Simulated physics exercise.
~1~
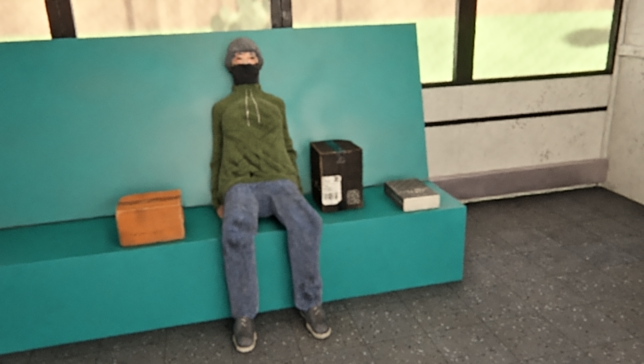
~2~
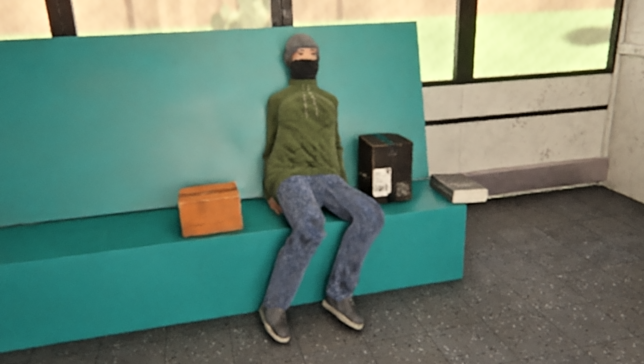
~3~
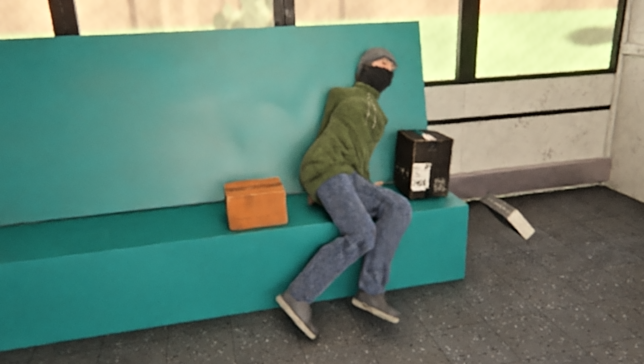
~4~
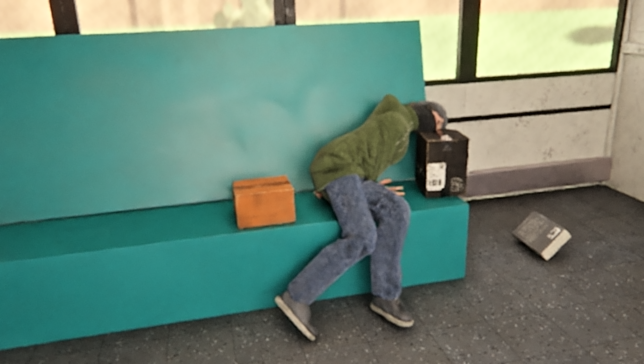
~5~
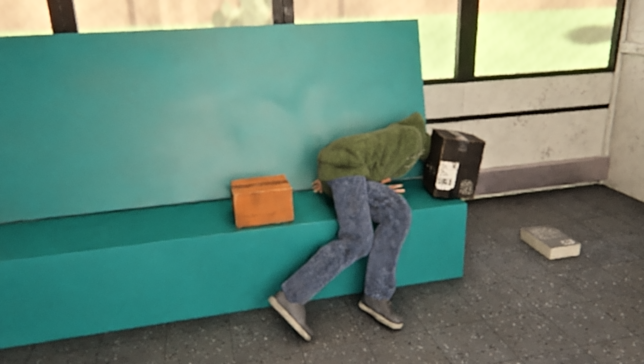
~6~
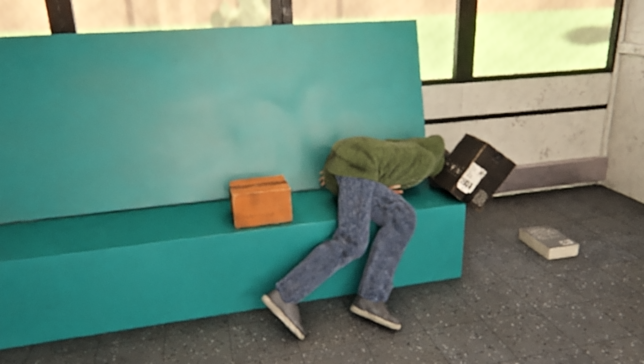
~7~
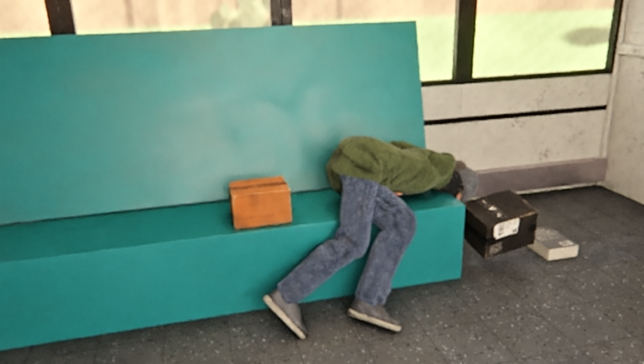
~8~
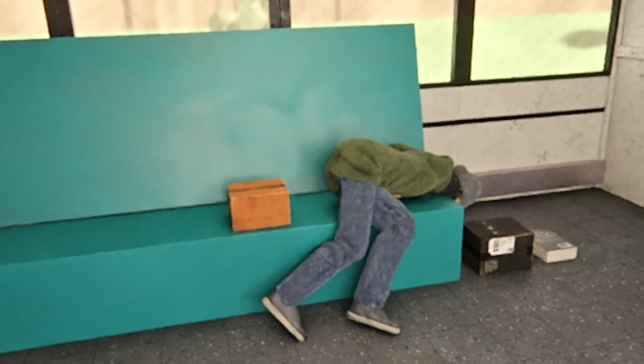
To begin with, a figure in a green top, jeans, grey cap and dark face covering sits slumped on a teal bench, with an orange carton on the left and a black box and a grey book-like item on the right. Everything on the seat slides right, and the grey item tips off the end onto the floor. The sleeper topples sideways, head dropping onto the black box, then folds lower. The box leans over the edge and falls, landing on its side beside the grey item. Finally, the sleeper lies draped along the bench, head hanging past its end, while the carton remains seated.
